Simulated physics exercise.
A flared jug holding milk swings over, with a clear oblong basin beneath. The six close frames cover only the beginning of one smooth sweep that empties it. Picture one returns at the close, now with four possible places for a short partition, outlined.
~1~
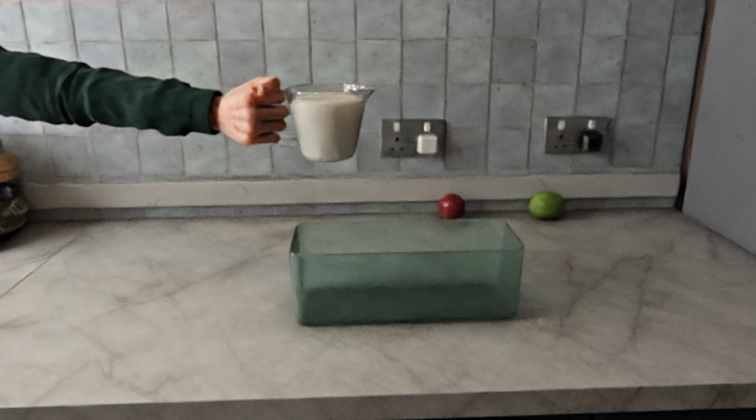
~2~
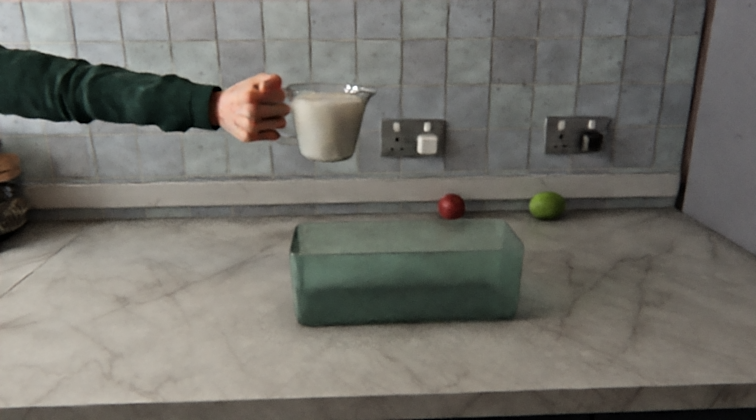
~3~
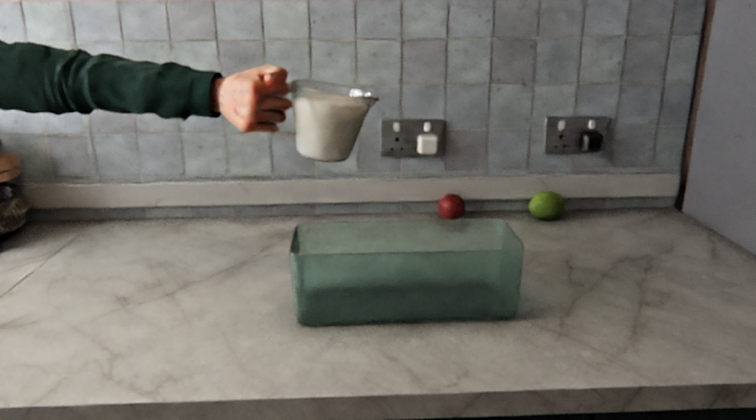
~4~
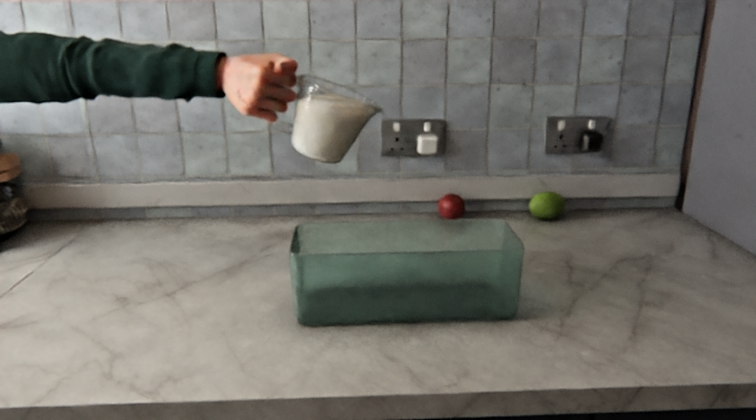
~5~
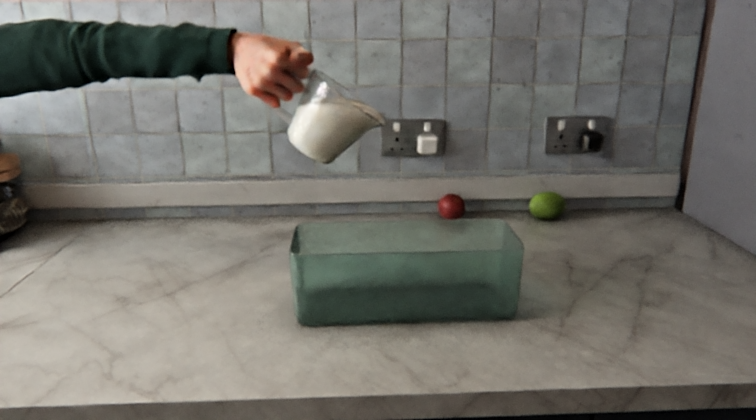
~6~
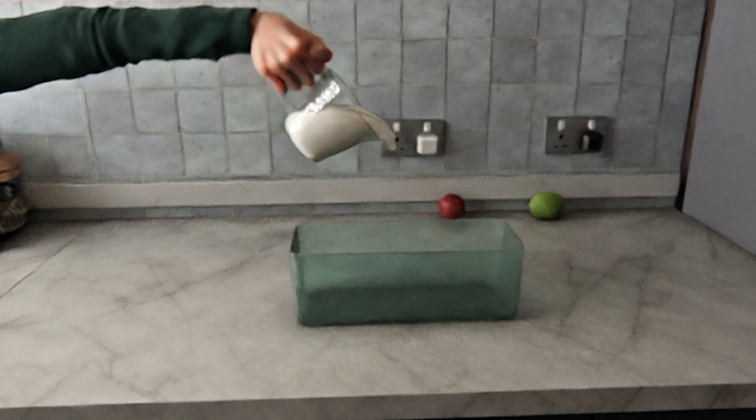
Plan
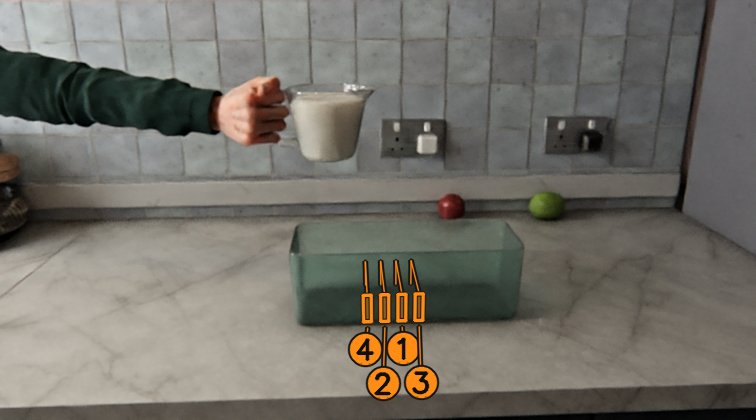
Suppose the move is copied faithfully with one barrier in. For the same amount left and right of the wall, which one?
Best: 3.
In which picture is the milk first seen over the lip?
Picture 5.
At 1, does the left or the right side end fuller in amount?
More ends on the right.
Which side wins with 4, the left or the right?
The right one.
On the marked copy, 1 at (402, 326); 2 at (384, 327); 3 at (419, 326); 4 at (367, 327).
For slot 1, about 14 % ends left of the wall and 83 % right of it; 3 % is lost outside.
For slot 2, about 5 % ends left of the wall and 91 % right of it; 4 % is lost outside.
For slot 3, about 56 % ends left of the wall and 40 % right of it; 4 % is lost outside.
For slot 4, about 7 % ends left of the wall and 89 % right of it; 4 % is lost outside.
